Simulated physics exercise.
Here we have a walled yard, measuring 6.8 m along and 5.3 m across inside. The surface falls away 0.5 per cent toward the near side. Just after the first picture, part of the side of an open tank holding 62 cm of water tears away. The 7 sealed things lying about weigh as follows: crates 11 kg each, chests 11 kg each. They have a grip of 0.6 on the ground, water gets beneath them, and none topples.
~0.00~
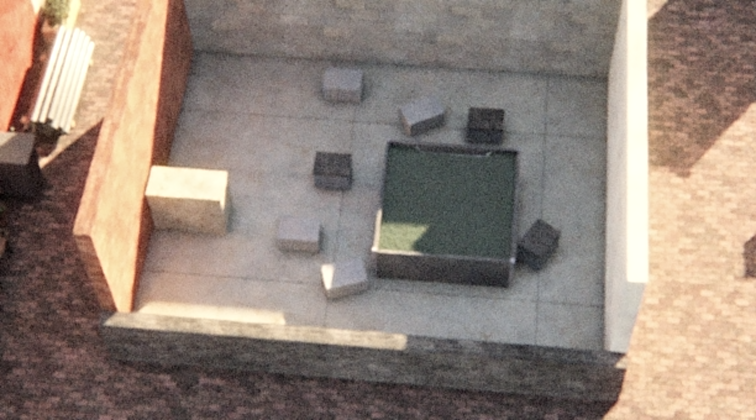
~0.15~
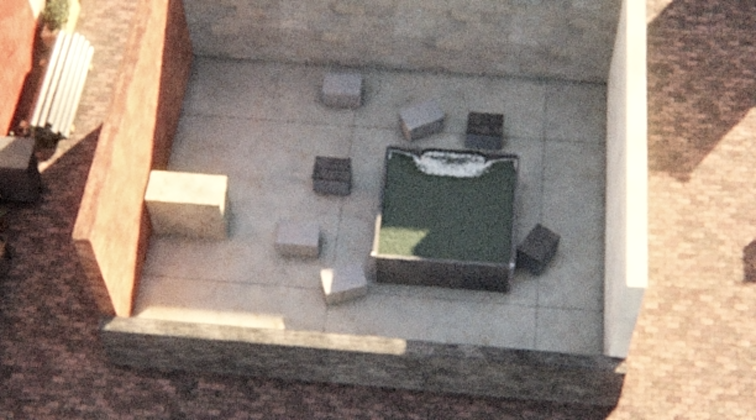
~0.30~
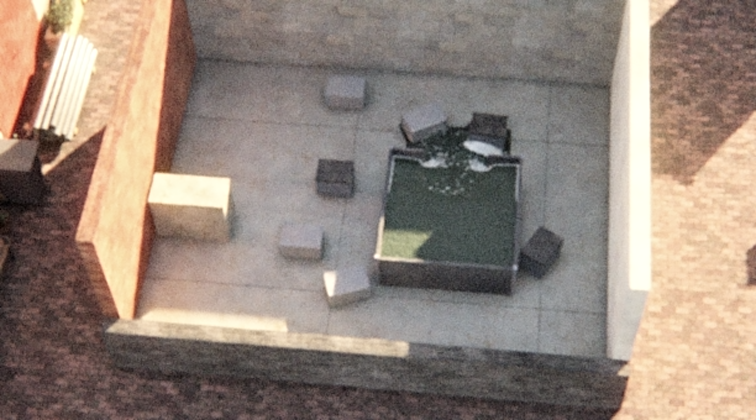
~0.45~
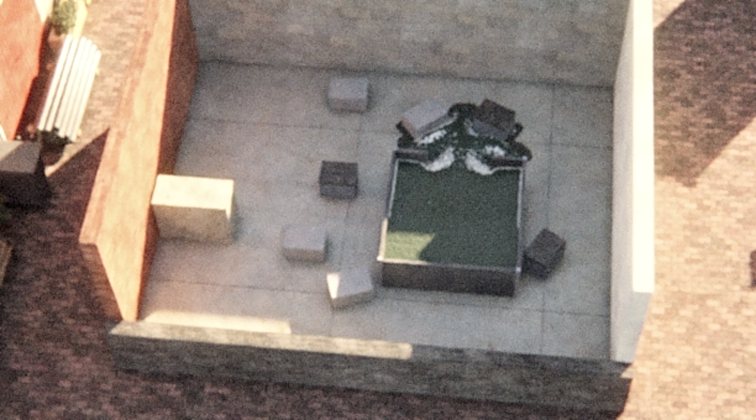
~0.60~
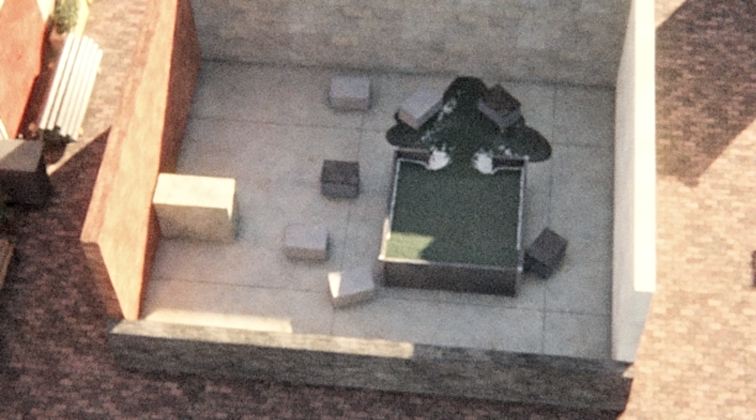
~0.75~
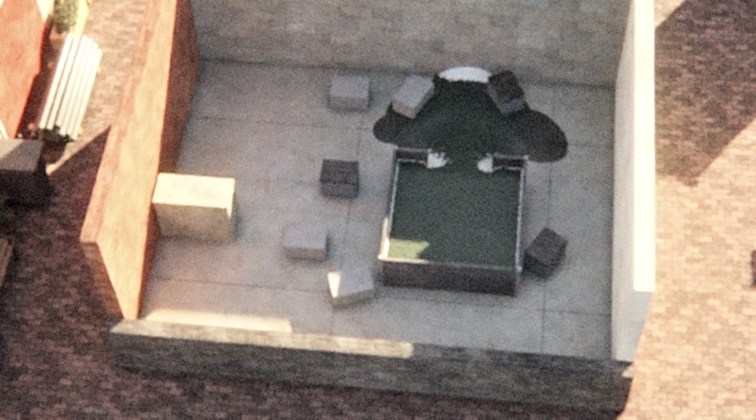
At first, an open tank of dark green water sits among scattered grey and dark blocks in a walled yard. Part of its far side gives way, and water pours through the gap with white foam. The water spreads toward the back wall, pushing the two nearest blocks slightly backward while the others stay put.
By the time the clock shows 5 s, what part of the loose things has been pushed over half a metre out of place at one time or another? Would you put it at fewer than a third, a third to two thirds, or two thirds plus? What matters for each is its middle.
Share: Middle third.
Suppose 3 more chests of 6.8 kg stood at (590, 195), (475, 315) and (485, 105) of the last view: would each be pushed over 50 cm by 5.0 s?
One after another they come out above it, inside the limit, above it.
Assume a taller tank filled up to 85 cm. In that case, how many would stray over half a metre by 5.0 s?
So the tally would be 4.
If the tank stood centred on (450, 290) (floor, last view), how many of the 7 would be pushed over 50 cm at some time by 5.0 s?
4.
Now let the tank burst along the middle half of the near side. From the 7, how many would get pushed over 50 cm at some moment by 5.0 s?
You'd get 1 in that case.
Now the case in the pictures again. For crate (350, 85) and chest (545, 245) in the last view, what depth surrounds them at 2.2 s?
Close to 3 and 0 centimetres.
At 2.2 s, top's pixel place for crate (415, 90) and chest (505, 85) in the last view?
(312, 76) and (597, 109), roughly.
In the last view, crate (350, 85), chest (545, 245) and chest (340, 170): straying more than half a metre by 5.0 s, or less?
Beyond the mark, beyond the mark, within the mark.
After 1.1 s 2 of 7 are over 50 cm from their spots; 1 afloat.
After 2.2 s 3 of 7 are over 50 cm from their spots; 1 afloat.
After 3.5 s 3 of 7 are over 50 cm from their spots; 3 afloat.
After 5.0 s 4 of 7 are over 50 cm from their spots, and 4 have been at some point; 4 afloat.
